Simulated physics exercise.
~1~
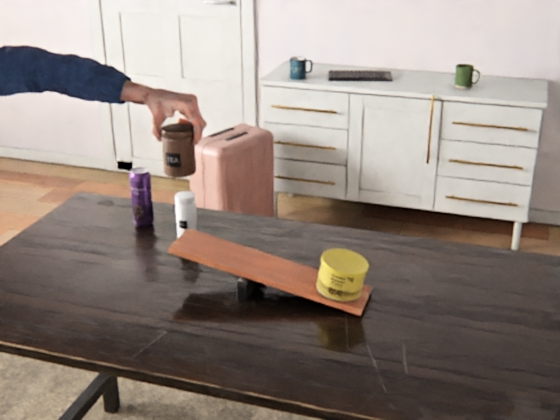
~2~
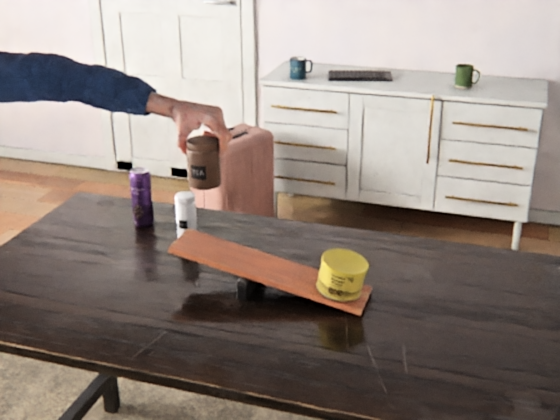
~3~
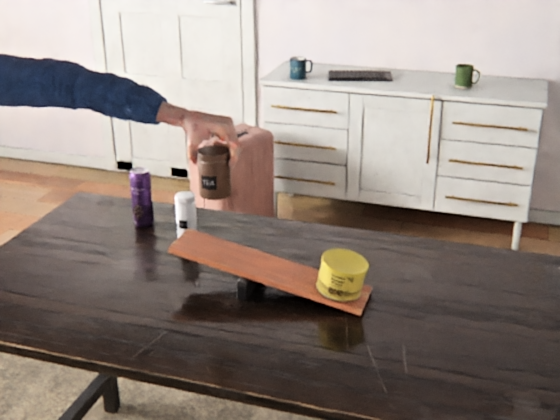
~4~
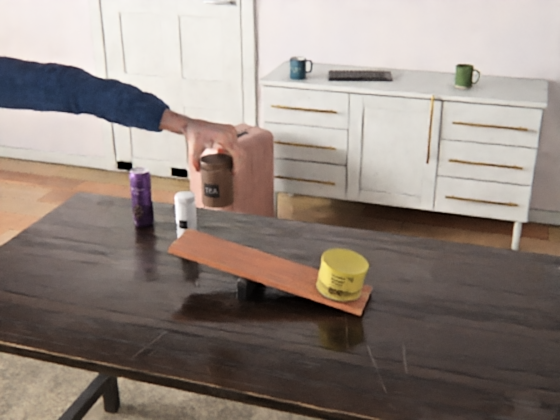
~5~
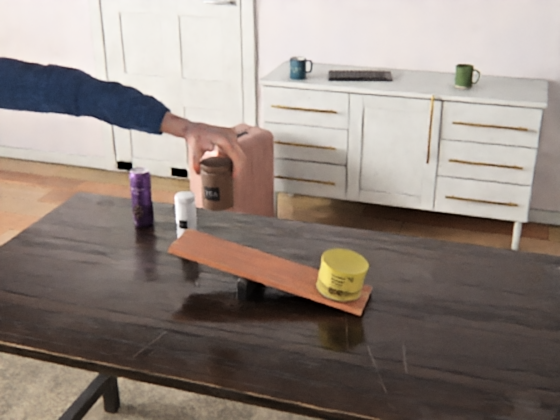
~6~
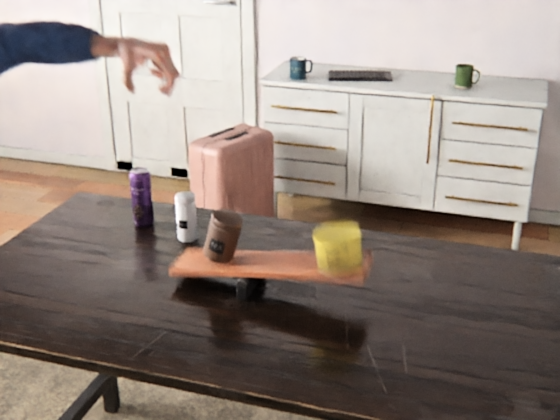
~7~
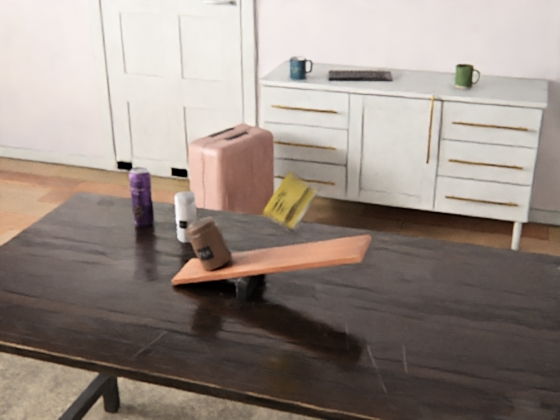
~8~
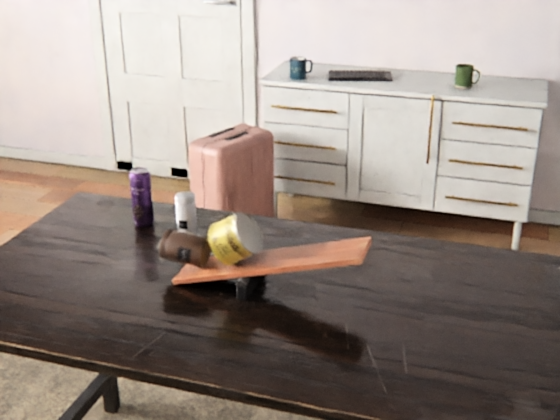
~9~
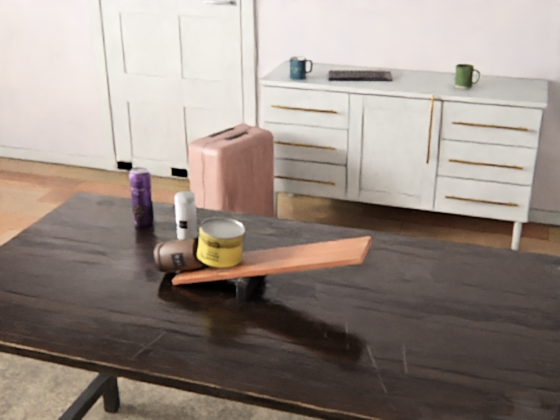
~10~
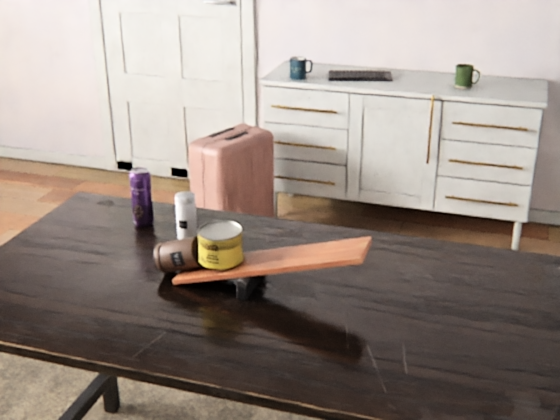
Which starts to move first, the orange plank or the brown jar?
The brown jar starts to move first, carried by the hand. The orange plank only tips once the jar has been dropped onto it.
A hand moves a brown jar right and down over the raised left end of an orange plank and lets go; the plank tips the other way, tossing a yellow tub leftward, and the tub ends overturned on the lowered end beside the toppled jar.
